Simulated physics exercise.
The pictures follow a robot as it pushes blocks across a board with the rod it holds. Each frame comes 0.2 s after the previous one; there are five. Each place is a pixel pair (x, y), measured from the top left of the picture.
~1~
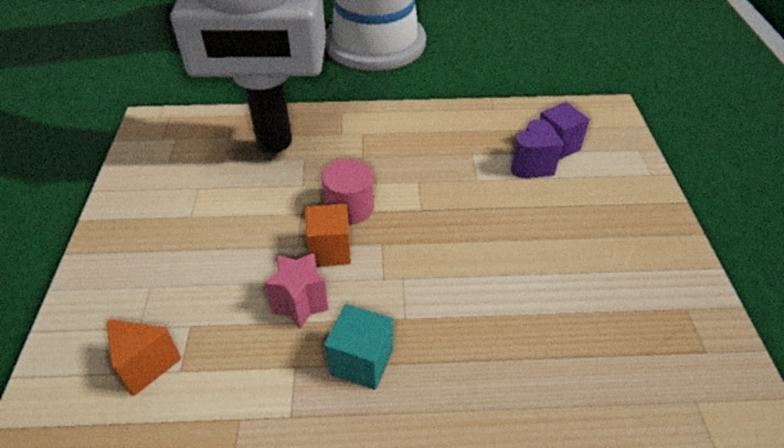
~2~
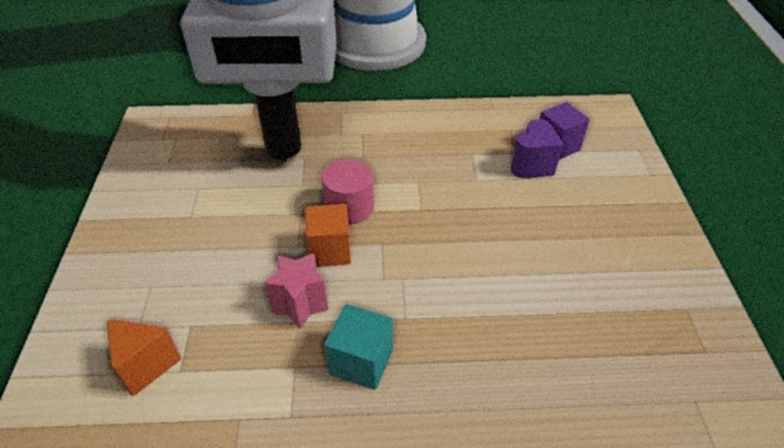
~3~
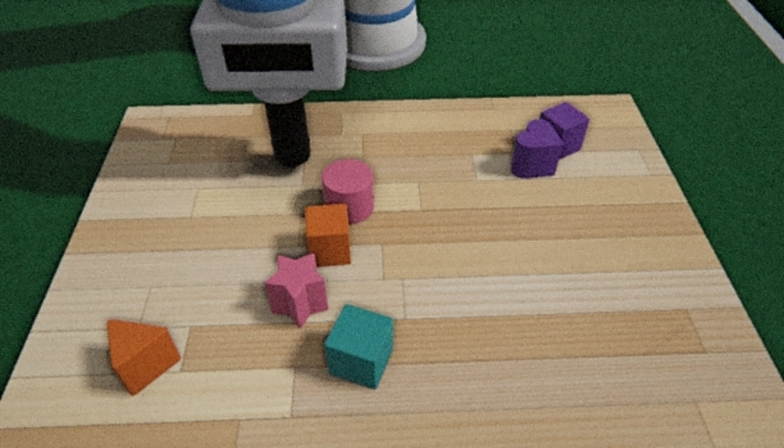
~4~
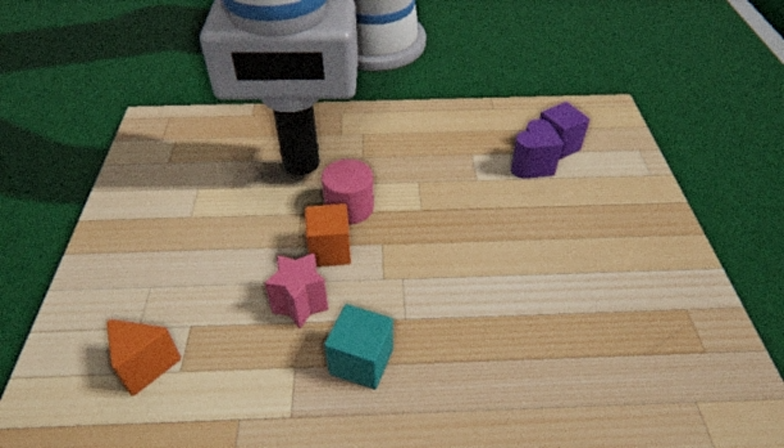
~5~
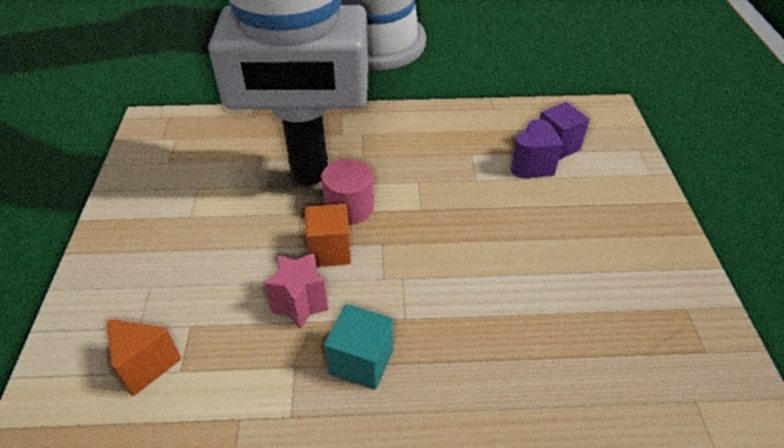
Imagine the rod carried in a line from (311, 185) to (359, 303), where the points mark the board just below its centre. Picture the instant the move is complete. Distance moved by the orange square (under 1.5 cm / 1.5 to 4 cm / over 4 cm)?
It falls in the over 4 cm band.
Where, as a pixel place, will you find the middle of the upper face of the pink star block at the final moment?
It should be at about (290, 297).
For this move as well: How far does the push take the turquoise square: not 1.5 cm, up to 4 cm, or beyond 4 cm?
Shift of 1.5 to 4 cm.
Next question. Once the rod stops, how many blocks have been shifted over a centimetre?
Moved: More than two.
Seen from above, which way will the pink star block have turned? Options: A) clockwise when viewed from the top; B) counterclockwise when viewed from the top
Letter A.
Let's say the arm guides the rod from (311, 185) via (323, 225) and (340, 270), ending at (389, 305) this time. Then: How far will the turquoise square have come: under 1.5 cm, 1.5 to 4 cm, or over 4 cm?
The block shifts between 1.5 and 4 cm.
What follows on the original path. One third of the way, rod (325, 208); pink circular block (369, 189).
Two thirds of the way, rod (341, 248); pink star block (292, 287), turned 45° clockwise; orange square (341, 261); pink circular block (374, 190).
At the end, rod (358, 293); pink star block (290, 297), turned 90° clockwise; orange square (346, 310), turned 15° clockwise; pink circular block (374, 190); turquoise square (364, 359).
